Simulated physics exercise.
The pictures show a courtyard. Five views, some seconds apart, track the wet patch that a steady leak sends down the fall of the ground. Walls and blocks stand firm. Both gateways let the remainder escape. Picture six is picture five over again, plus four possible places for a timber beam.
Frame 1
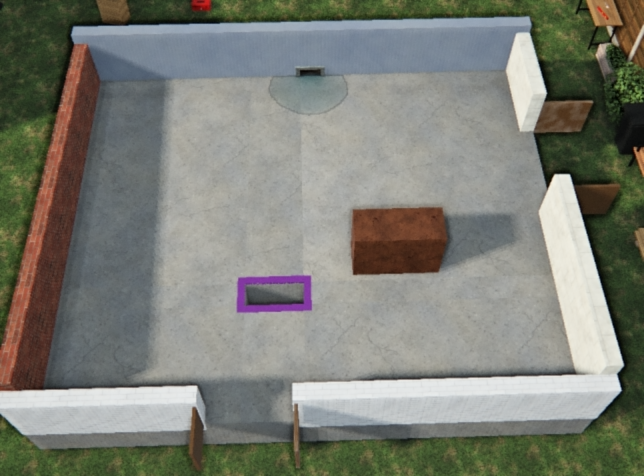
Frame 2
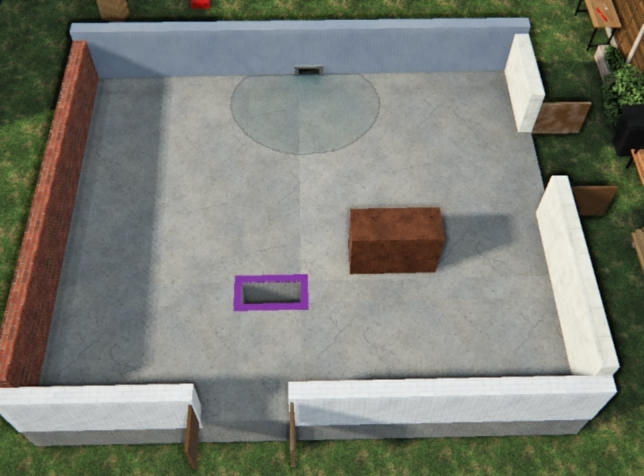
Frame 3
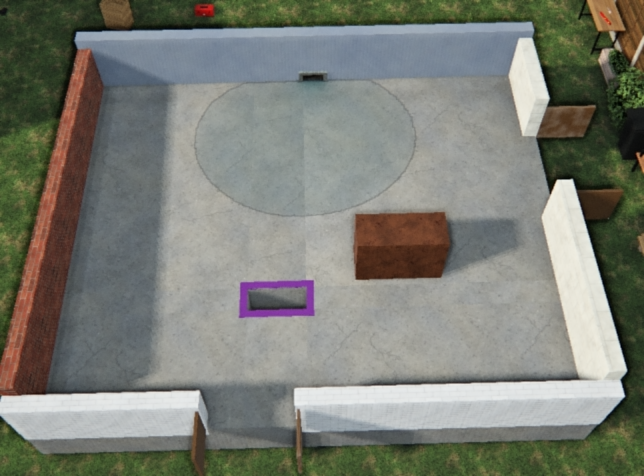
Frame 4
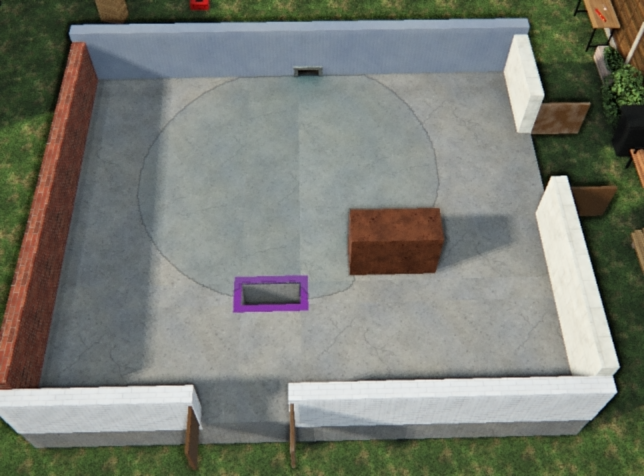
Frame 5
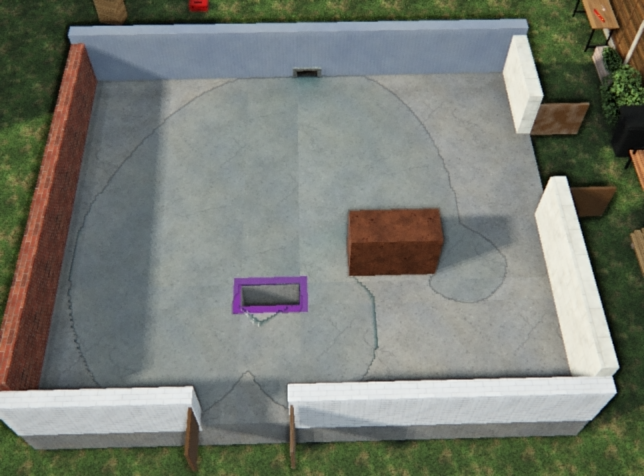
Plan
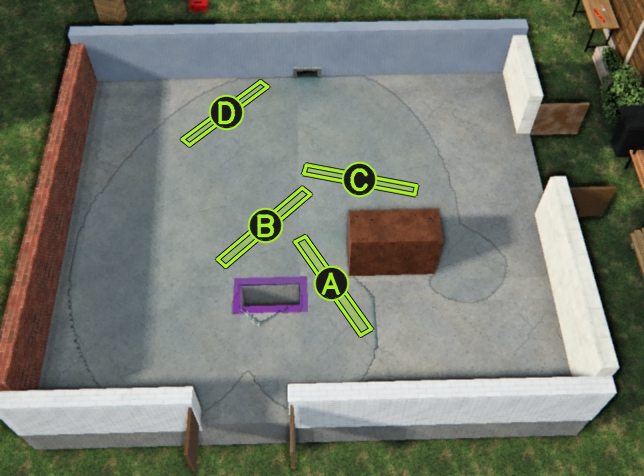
Water spreading from an outlet in the blue wall across a grey walled courtyard, reaching a purple-rimmed gully and rounding a brown block.
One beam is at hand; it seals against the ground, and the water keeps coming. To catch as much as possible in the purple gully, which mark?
Use position D.
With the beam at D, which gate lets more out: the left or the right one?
The left gate.
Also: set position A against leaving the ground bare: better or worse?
Worse.
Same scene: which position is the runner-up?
B it is.
In lime, A from (300, 239) to (365, 332); B from (221, 262) to (306, 191); C from (305, 169) to (415, 190); D from (185, 142) to (264, 84).
For position A, about 17 % of the stream goes into the purple gully, about 77 % out by the gates.
For position B, about 22 % of the stream goes into the purple gully, about 73 % out by the gates.
For position C, about 15 % of the stream goes into the purple gully, about 80 % out by the gates.
For position D, about 38 % of the stream goes into the purple gully, about 59 % out by the gates.
